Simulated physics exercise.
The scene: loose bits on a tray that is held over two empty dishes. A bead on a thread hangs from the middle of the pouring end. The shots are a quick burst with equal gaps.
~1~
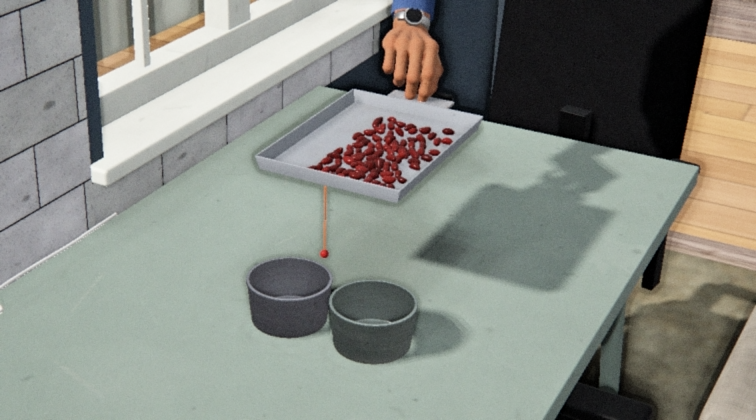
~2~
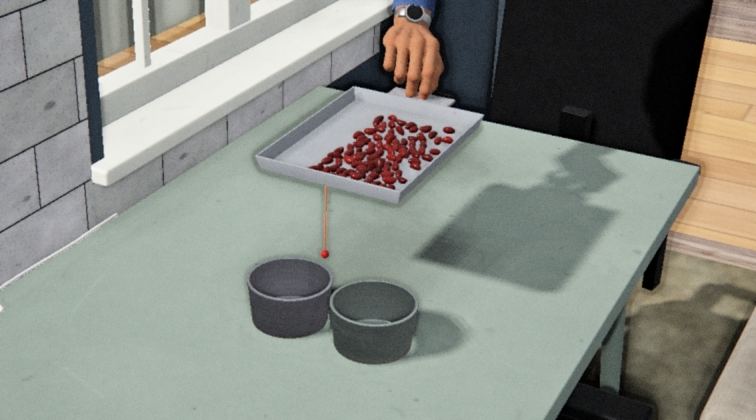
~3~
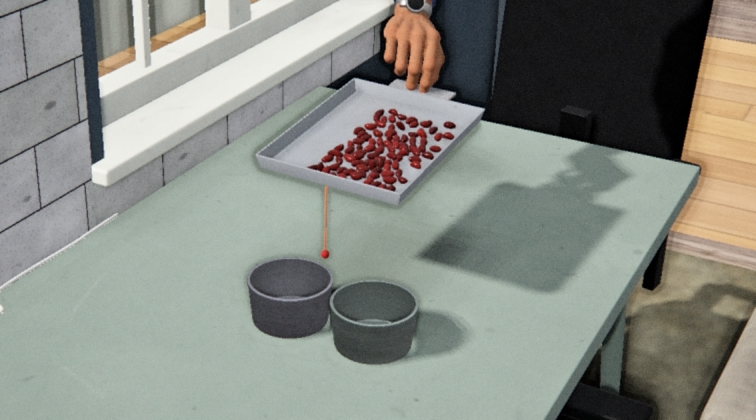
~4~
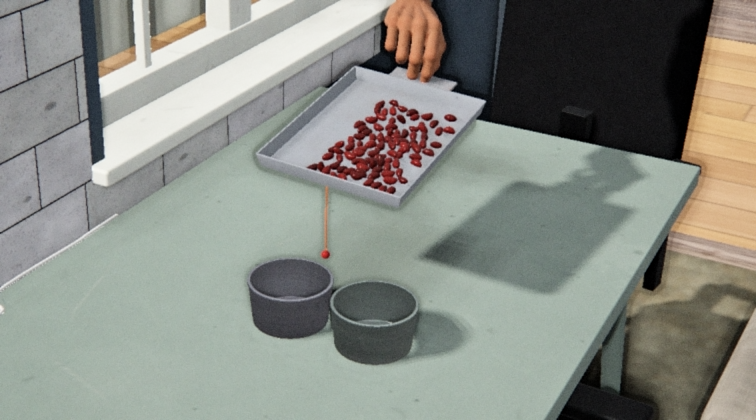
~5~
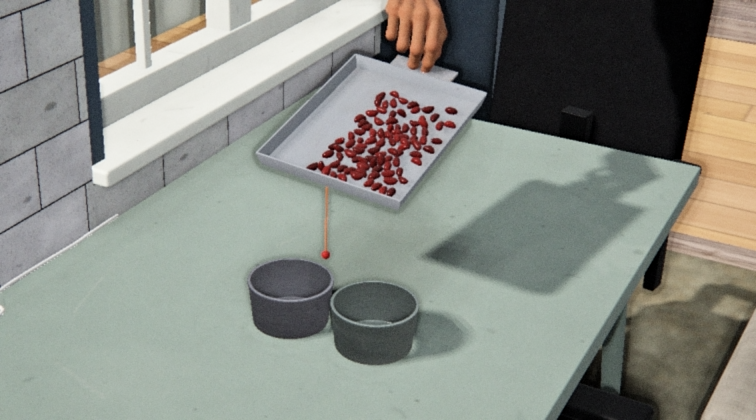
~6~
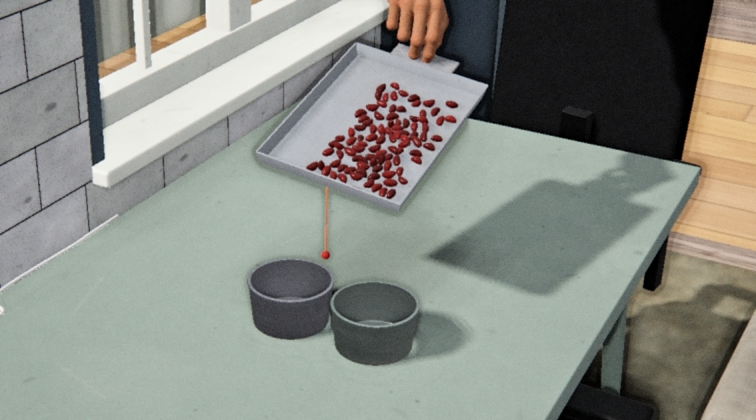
A tray of red kidney beans slowly tilting, its handle end rising in a hand's grip, above two empty dark dishes.
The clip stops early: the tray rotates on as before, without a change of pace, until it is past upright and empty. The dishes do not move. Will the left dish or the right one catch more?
It favours the right dish.
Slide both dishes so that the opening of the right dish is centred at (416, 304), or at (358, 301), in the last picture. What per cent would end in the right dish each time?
First some 40, then 50 per cent.
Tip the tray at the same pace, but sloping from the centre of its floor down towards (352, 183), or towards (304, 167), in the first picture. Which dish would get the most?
In turn: The right one; left.
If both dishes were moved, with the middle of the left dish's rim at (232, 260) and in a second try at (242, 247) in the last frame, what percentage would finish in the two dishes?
Near 10 % and 10 %.
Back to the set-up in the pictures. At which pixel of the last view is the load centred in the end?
Close to (372, 332).
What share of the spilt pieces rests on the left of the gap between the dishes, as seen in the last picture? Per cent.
Close to 10 per cent.
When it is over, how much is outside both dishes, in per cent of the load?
Close to 30 per cent.
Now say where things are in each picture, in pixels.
In the first frame, corners of the pouring end (261, 155) and (397, 189), level; middle of the load (380, 154), kidney beans; left dish (268, 313); right dish (354, 339); bead on its thread (324, 254).
In the second frame, corners of the pouring end (261, 155) and (398, 189), level; middle of the load (380, 153).
In the third frame, corners of the pouring end (261, 154) and (398, 191), tipped barely, lowest at the right corner; middle of the load (380, 150).
In the fourth frame, corners of the pouring end (261, 153) and (398, 195), tipped a little, lowest at the right corner; middle of the load (381, 147).
In the fifth frame, corners of the pouring end (261, 152) and (398, 198), tipped a little, lowest at the right corner; middle of the load (381, 143).
In the sixth frame, corners of the pouring end (261, 151) and (398, 201), tipped clearly, lowest at the right corner; middle of the load (382, 140); left dish (270, 315); right dish (355, 340).
Just after the last frame, tray tipped steeply; every one on the tray.
A moment on, tray tipped past a quarter turn; roughly a quarter on the tray; roughly a third in the right dish; just a few in the left dish; about a tenth outside both; roughly a quarter in the air.
Further on, tray tipped past a quarter turn; roughly two thirds in the right dish; about a tenth in the left dish; roughly a quarter outside both.
When it is over, tray tipped past a quarter turn; roughly two thirds in the right dish; about a tenth in the left dish; roughly a quarter outside both.
